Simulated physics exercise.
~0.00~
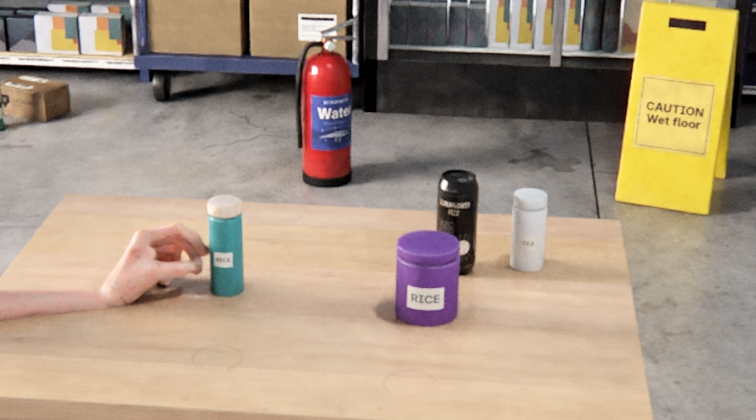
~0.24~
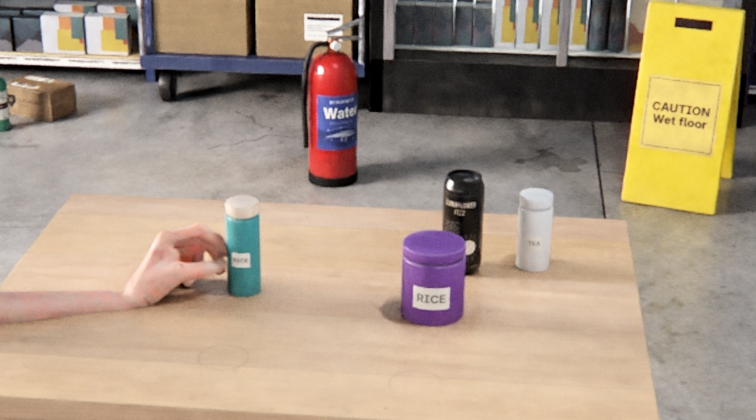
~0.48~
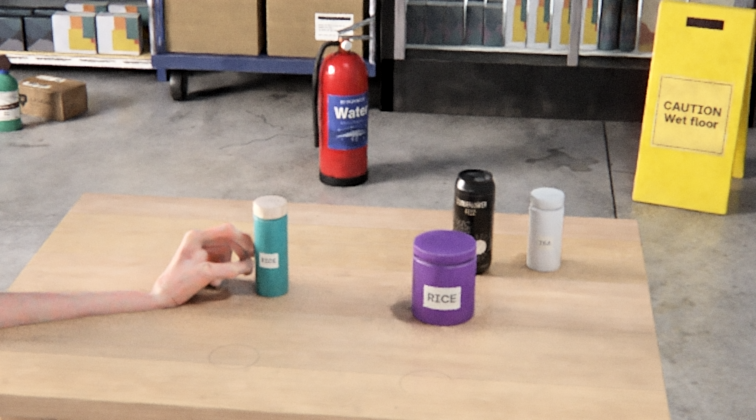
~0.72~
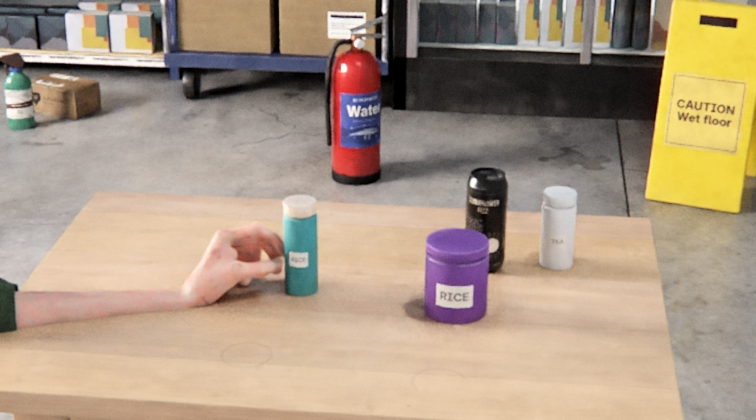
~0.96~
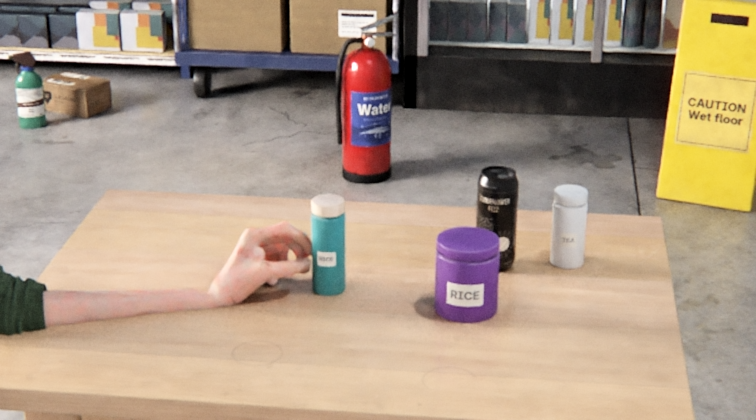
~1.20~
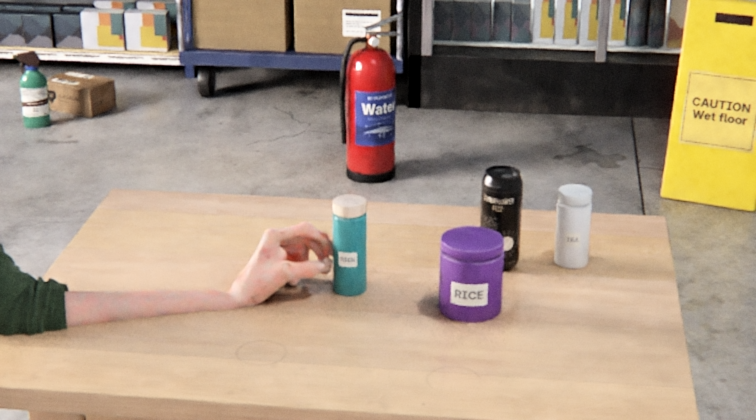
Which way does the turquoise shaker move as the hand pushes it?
The turquoise shaker slides to the right, toward the purple jar.
